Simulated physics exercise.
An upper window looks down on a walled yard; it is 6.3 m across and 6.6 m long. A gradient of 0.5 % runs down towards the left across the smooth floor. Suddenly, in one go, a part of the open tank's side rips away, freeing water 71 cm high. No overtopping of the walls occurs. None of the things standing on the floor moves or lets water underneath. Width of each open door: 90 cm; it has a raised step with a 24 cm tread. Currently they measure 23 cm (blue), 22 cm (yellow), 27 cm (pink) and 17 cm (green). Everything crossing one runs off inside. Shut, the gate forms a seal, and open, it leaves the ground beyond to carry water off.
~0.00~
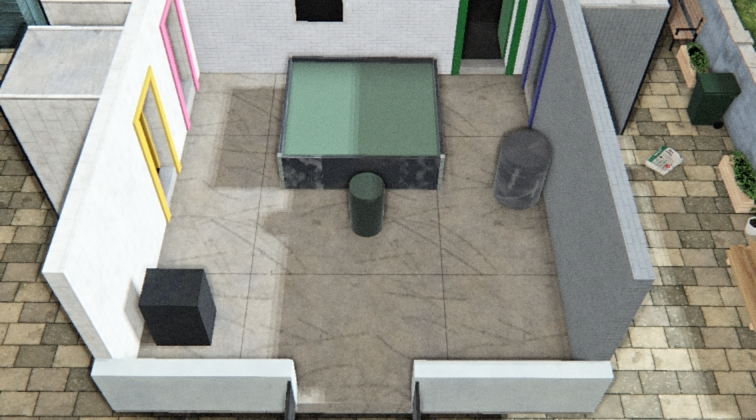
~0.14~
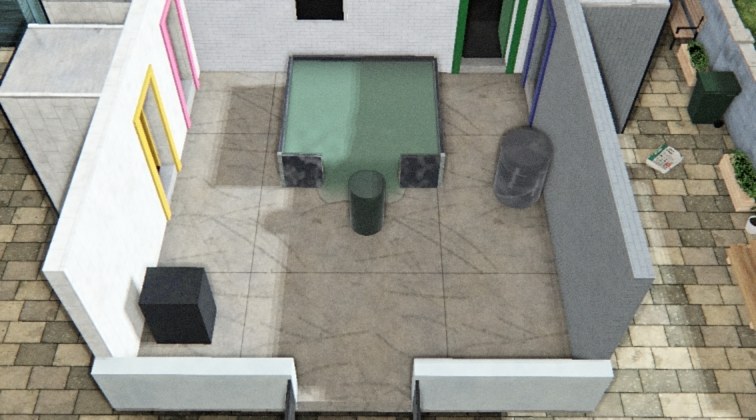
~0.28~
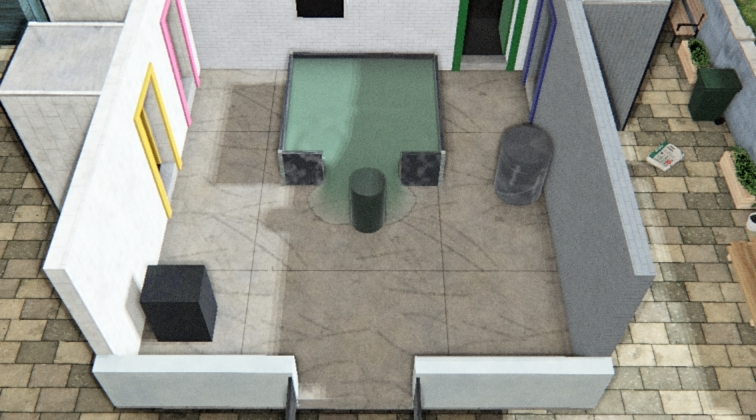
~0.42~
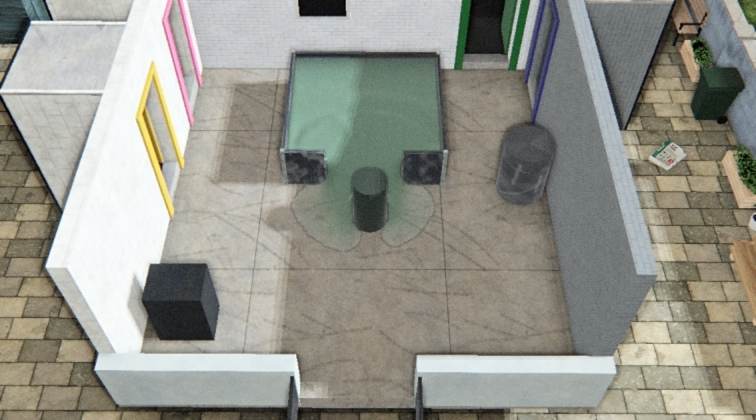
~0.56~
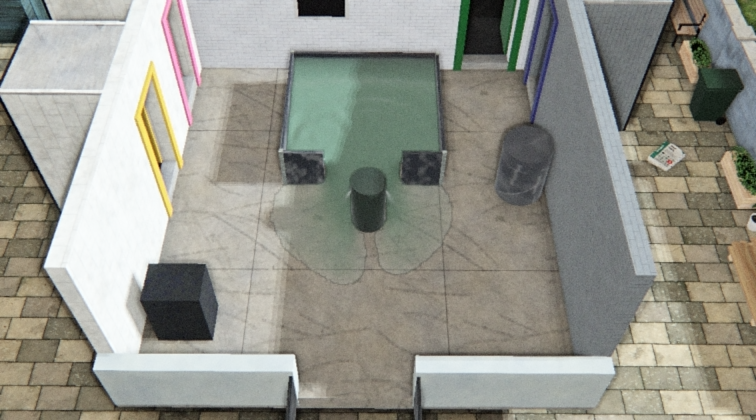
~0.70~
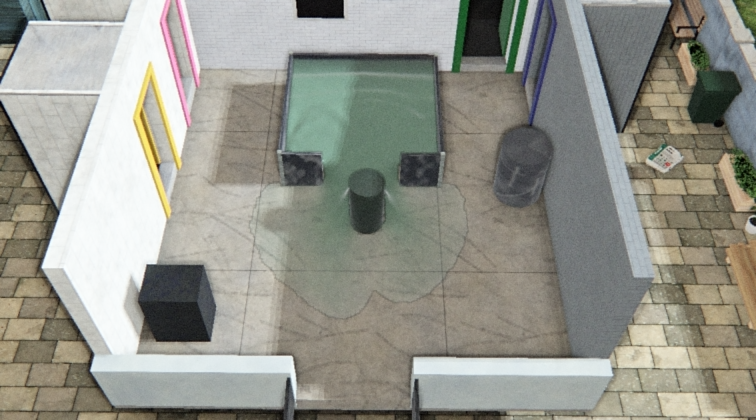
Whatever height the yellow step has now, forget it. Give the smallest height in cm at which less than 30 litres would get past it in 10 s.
Close to 6 cm is just enough.
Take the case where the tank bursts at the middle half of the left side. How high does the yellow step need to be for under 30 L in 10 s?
It should stand roughly 22 cm high.
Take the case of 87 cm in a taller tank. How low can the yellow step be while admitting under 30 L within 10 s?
You'd need a step of close to 8.0 cm.
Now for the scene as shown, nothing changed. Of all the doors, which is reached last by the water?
Last in order comes the green door.
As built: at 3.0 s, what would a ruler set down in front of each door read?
Centimetres: Blue = 0, yellow = 7, pink = 0, green = 0.
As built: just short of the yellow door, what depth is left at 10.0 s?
It works out to about 8.0 centimetres deep.
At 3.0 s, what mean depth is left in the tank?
Averaged depth comes out at about 39 cm.
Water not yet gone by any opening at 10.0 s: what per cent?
Around 84 percent is still there.
After 1.4 s water covers 50 % of the floor, deepest (57 cm) near (364, 204); it has not reached the yellow door.
After 3.0 s water covers 65 % of the floor, deepest (35 cm) near (364, 204); 7 cm at the yellow door, 0 litres in over its 22 cm step.
After 10.0 s water covers 95 % of the floor, deepest (16 cm) near (199, 79); 8 cm at the yellow door, 0 litres in over its 22 cm step.
At the yellow door as built, the water arrived by 2.2 s and peaked near 10 cm at 8.2 s.
Run again over the same 10 s with other heights there, 42 litres in over 5 cm, 21 litres over 6.5 cm. The limit of 30 litres is kept from about 6 cm up.
